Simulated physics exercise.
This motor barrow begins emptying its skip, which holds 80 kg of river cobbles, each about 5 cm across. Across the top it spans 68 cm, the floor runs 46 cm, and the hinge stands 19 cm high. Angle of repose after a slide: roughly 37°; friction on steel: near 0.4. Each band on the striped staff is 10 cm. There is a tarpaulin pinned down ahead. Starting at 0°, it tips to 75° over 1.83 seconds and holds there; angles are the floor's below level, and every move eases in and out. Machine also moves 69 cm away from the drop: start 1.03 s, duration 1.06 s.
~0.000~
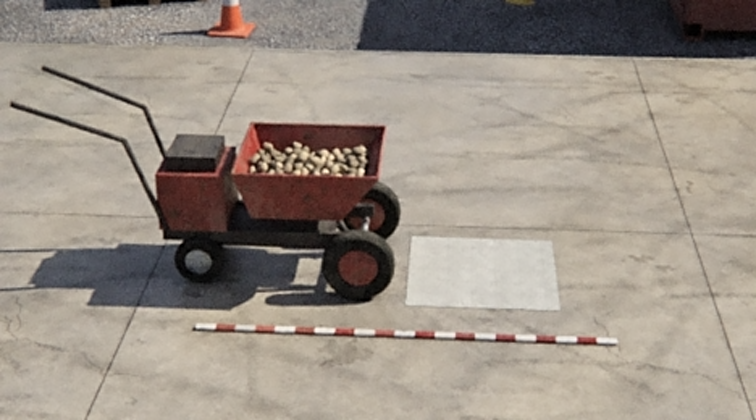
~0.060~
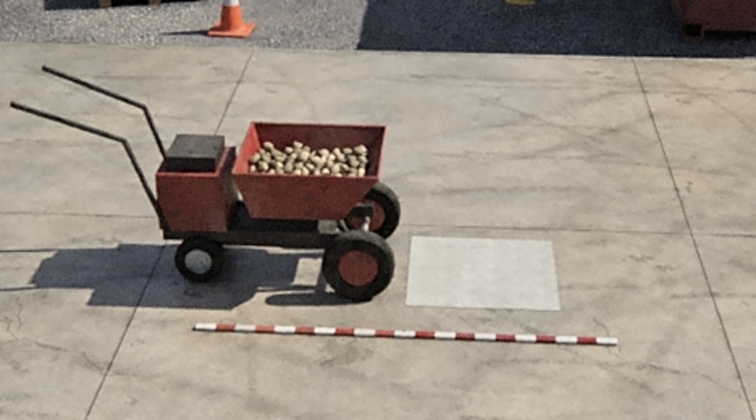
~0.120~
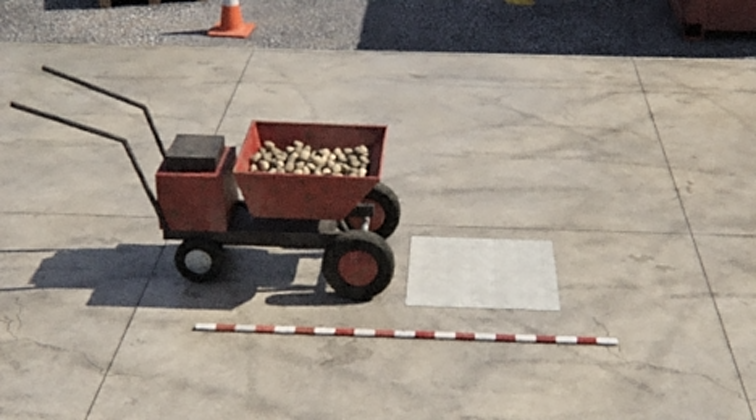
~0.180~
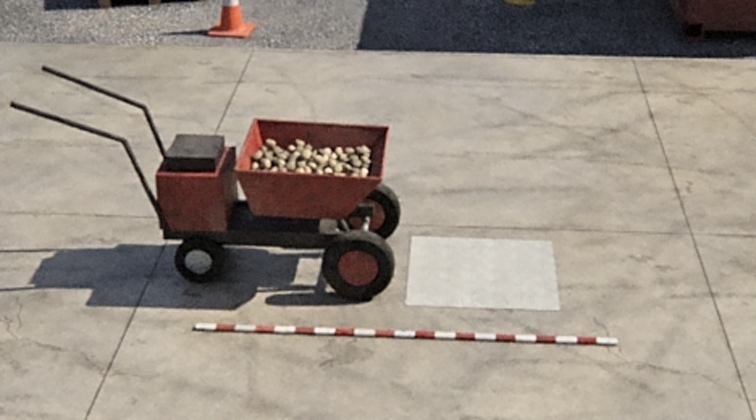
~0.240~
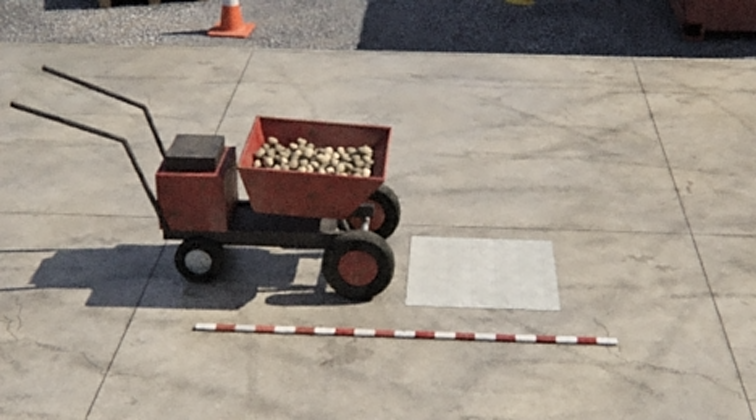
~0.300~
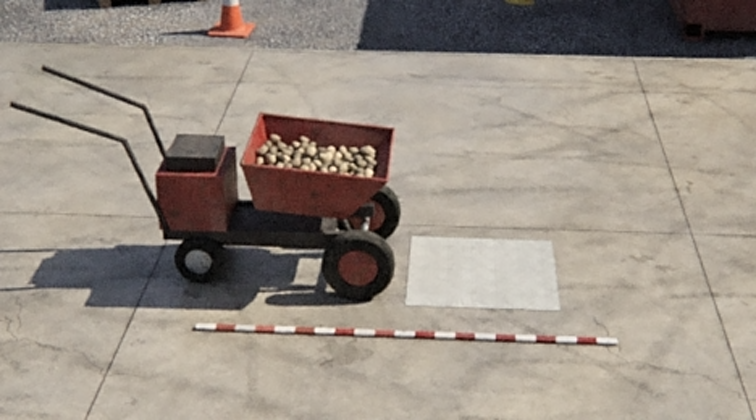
Red motor barrow standing on sunlit concrete, its skip of rounded stones tilting slightly toward a pale sheet on the right.
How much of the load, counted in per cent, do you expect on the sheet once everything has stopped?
I expect around 40 per cent on the sheet.
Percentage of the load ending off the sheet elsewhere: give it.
Near 5 in a hundred.
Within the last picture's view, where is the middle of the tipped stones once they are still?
I'd put it close to (401, 267).
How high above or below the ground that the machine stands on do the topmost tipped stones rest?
The top of the heap ends up around 14 cm above that ground.
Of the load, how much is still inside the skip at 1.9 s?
Held: Approx. 20 %.
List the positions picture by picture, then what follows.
Lip at (378, 179), floor tilted 0°, highest stones at (329, 159), in the first frame.
Lip at (378, 179), floor tilted 0°, highest stones at (329, 159); the stones move at 0.1 m/s on average, in the second frame.
Lip at (380, 179), floor tilted 1°, highest stones at (321, 157); the stones move at 0.1 m/s on average, in the third frame.
Lip at (382, 180), floor tilted 2°, highest stones at (310, 154); the stones move at 0.2 m/s on average, in the fourth frame.
Lip at (384, 181), floor tilted 4°, highest stones at (298, 154); the stones move at 0.2 m/s on average, in the fifth frame.
Lip at (387, 182), floor tilted 5°, highest stones at (292, 151); the stones move at 0.3 m/s on average, in the sixth frame.
After 1.4 s the floor is at 63°; 94 % in the skip, 6 % on the sheet; the foremost stones are at (452, 227).
After 1.9 s the floor is at 75°; 21 % in the skip, 34 % short of the sheet, 41 % on the sheet, 4 % off the sheet elsewhere; the foremost stones are at (515, 269).
After 2.5 s the floor is at 75°; 4 % in the skip, 51 % short of the sheet, 39 % on the sheet, 5 % off the sheet elsewhere; the foremost stones are at (525, 269).
After 4.5 s the floor is at 75°; 0 % in the skip, 56 % short of the sheet, 39 % on the sheet, 5 % off the sheet elsewhere; the foremost stones are at (525, 269).
